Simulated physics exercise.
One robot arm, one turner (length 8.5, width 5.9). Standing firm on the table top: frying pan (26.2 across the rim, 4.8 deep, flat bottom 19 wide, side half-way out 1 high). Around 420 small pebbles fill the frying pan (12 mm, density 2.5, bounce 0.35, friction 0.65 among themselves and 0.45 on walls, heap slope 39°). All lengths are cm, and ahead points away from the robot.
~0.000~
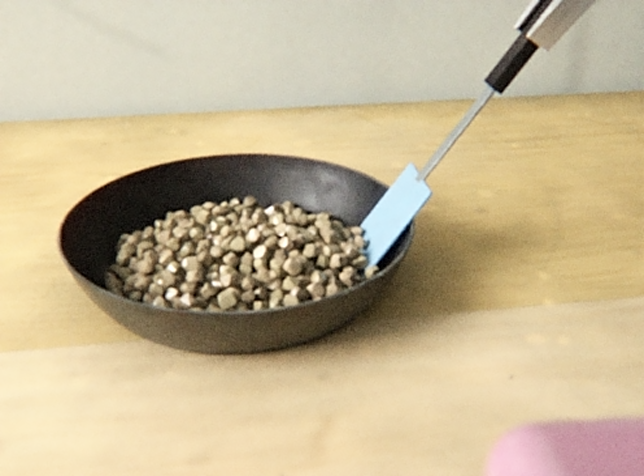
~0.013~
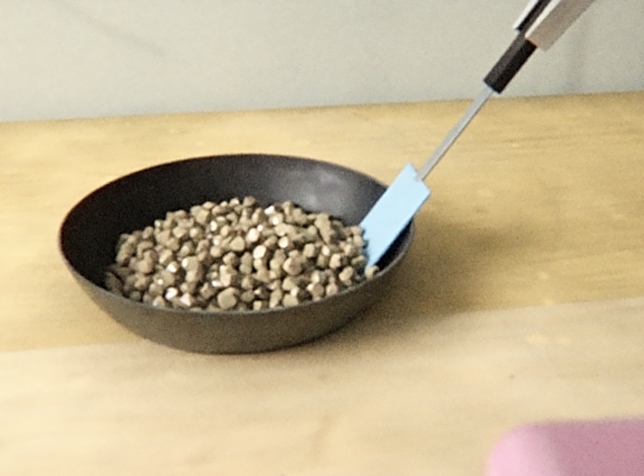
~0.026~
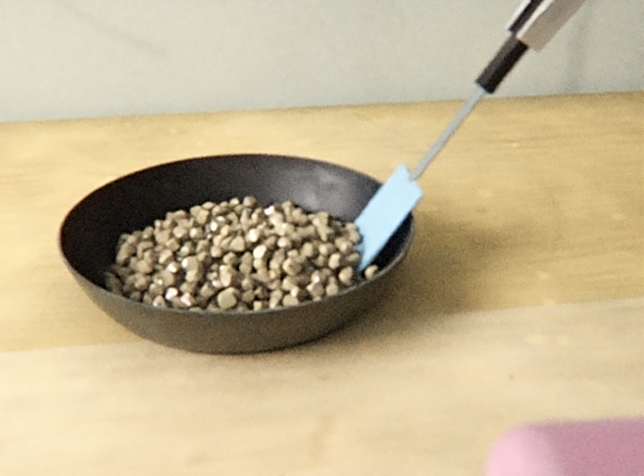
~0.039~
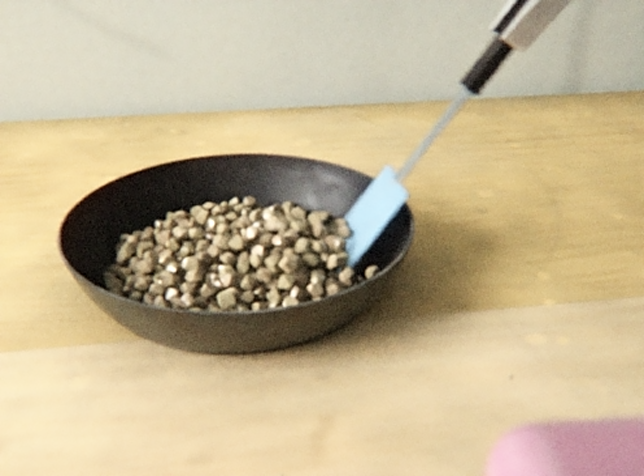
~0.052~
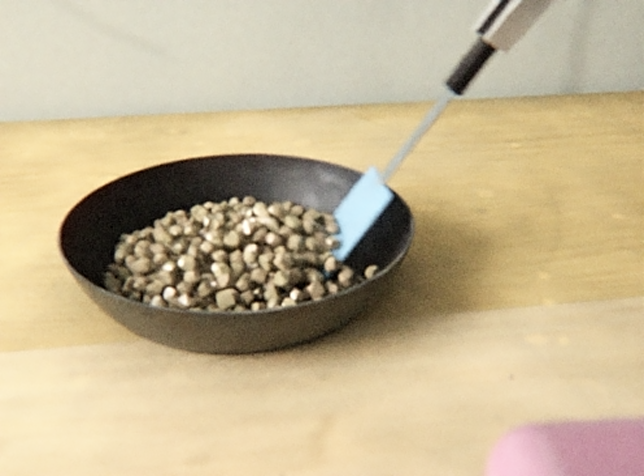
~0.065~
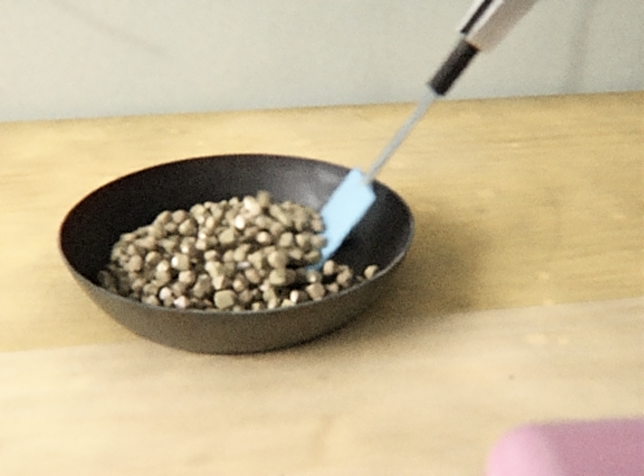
The clip shows a dark frying pan filled with small brownish pebbles on a wooden table top, as a light blue turner held from the upper right moves a short way left inside the pan, pushing nearby pebbles leftward.
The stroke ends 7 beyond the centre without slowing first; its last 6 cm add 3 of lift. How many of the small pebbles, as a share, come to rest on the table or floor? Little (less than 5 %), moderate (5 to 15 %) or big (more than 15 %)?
Share on the table or floor: Moderate (5 to 15 %).
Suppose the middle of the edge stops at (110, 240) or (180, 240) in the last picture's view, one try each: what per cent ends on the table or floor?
About 15 and 5 per cent.
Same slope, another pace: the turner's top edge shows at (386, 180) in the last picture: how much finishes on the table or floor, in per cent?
Some 0 per cent.
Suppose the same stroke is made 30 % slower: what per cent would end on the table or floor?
In that case some 0 per cent.
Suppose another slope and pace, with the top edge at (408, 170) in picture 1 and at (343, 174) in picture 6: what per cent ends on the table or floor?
About 10 per cent.
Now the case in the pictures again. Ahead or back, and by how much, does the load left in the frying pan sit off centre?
Roughly 4.0 cm ahead.
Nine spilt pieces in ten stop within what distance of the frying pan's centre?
Roughly 30 cm.
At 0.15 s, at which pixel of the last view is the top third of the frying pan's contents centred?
Near (184, 242).
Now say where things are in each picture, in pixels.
In the first picture, turner top edge at (422, 177), sloping 54°; upper third of the load around (247, 247), from x 110 to 375, top at y 205; 418 in the frying pan.
In the second picture, turner top edge at (420, 177), sloping 54°; upper third of the load around (247, 247), from x 110 to 375, top at y 205.
In the third picture, turner top edge at (412, 178), sloping 54°; upper third of the load around (249, 246), from x 110 to 375, top at y 205.
In the fourth picture, turner top edge at (398, 179), sloping 54°; upper third of the load around (253, 245), from x 110 to 375, top at y 205.
In the fifth picture, turner top edge at (382, 180), sloping 54°; upper third of the load around (248, 242), from x 110 to 375, top at y 205.
In the sixth picture, turner top edge at (366, 181), sloping 54°; upper third of the load around (245, 241), from x 105 to 375, top at y 200; 418 in the frying pan.
By 0.11 s, sloping 54°, highest piece 8 above the table; 418 in the frying pan.
By 0.15 s, sloping 54°, highest piece 8 above the table; 418 in the frying pan.
By 0.37 s, sloping 54°, highest piece 6 above the table; 384 in the frying pan, 31 on the table or floor, 3 on the blade or in flight.
By 1.42 s, sloping 54°, highest piece 6 above the table; 384 in the frying pan, 34 on the table or floor.
Final count, 384 in the frying pan, 34 on the table or floor. That is 8 % on the table or floor.
